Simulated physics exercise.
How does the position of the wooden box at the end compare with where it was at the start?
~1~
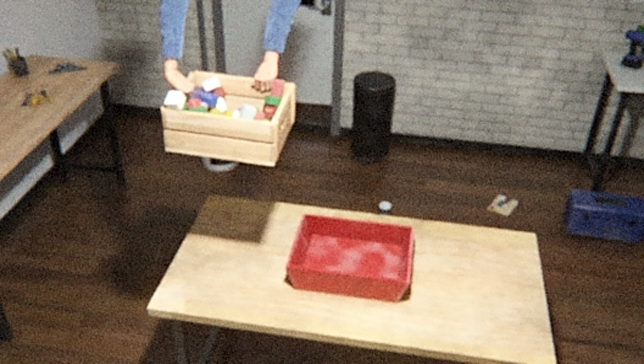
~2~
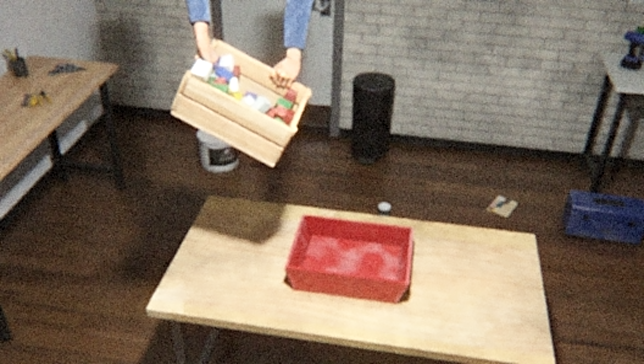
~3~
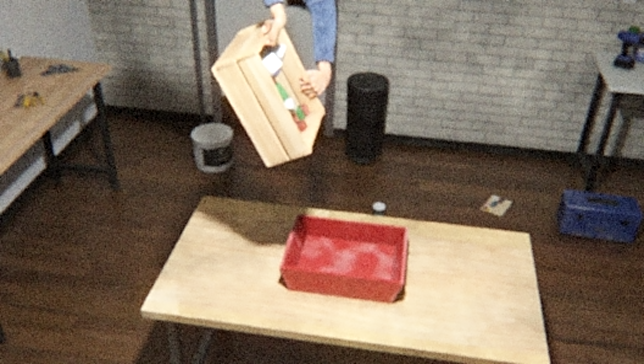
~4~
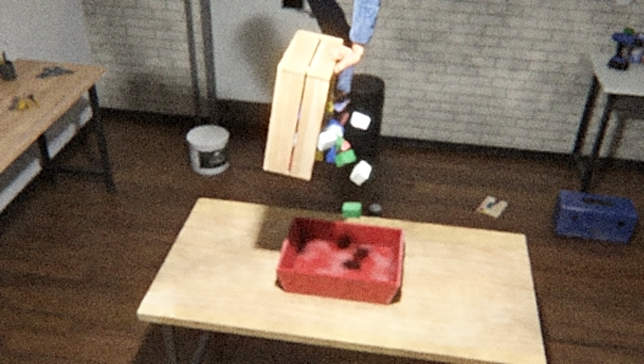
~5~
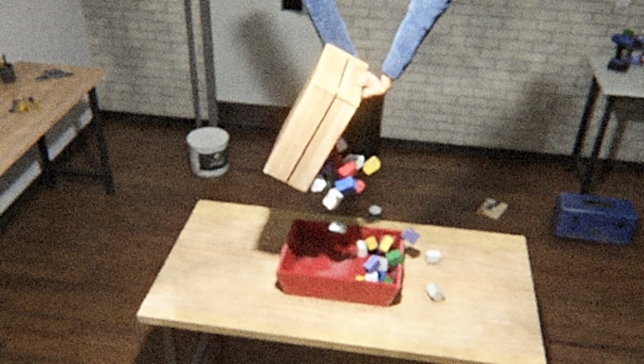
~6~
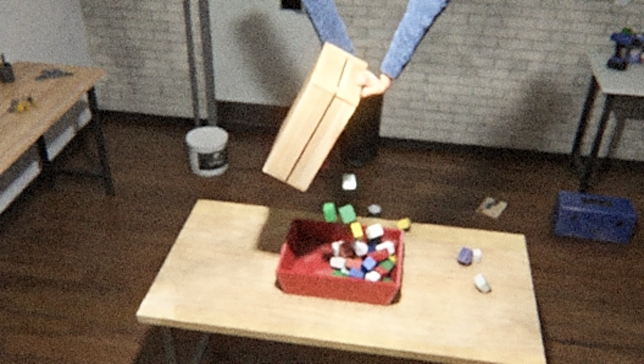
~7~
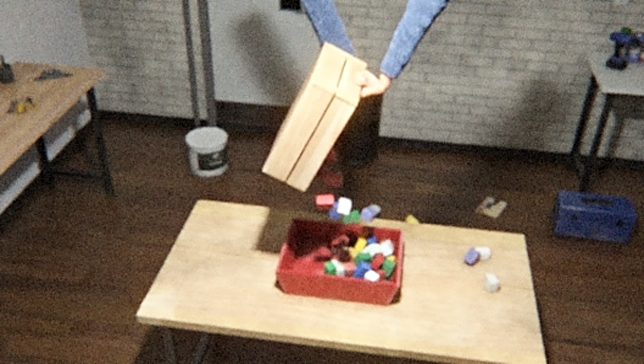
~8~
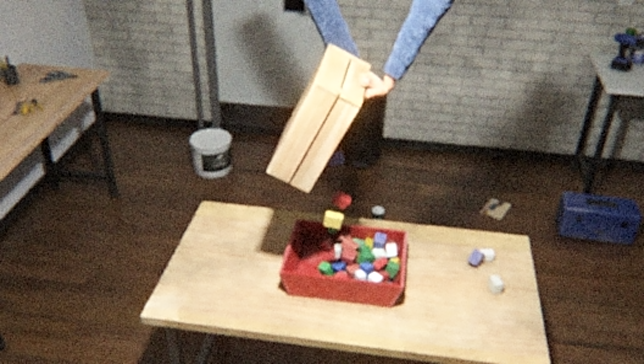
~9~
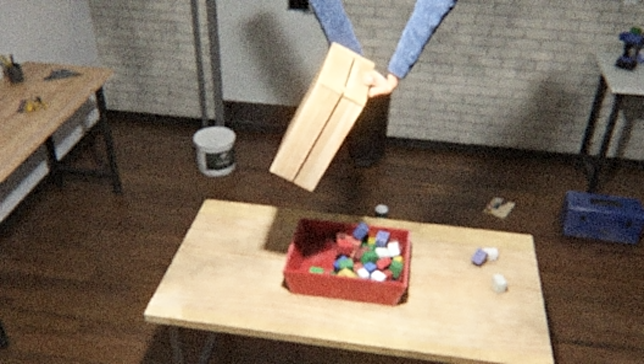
It starts upright above and to the left of the red carton, and by the end it is further right, held steeply tipped over almost directly above the carton.
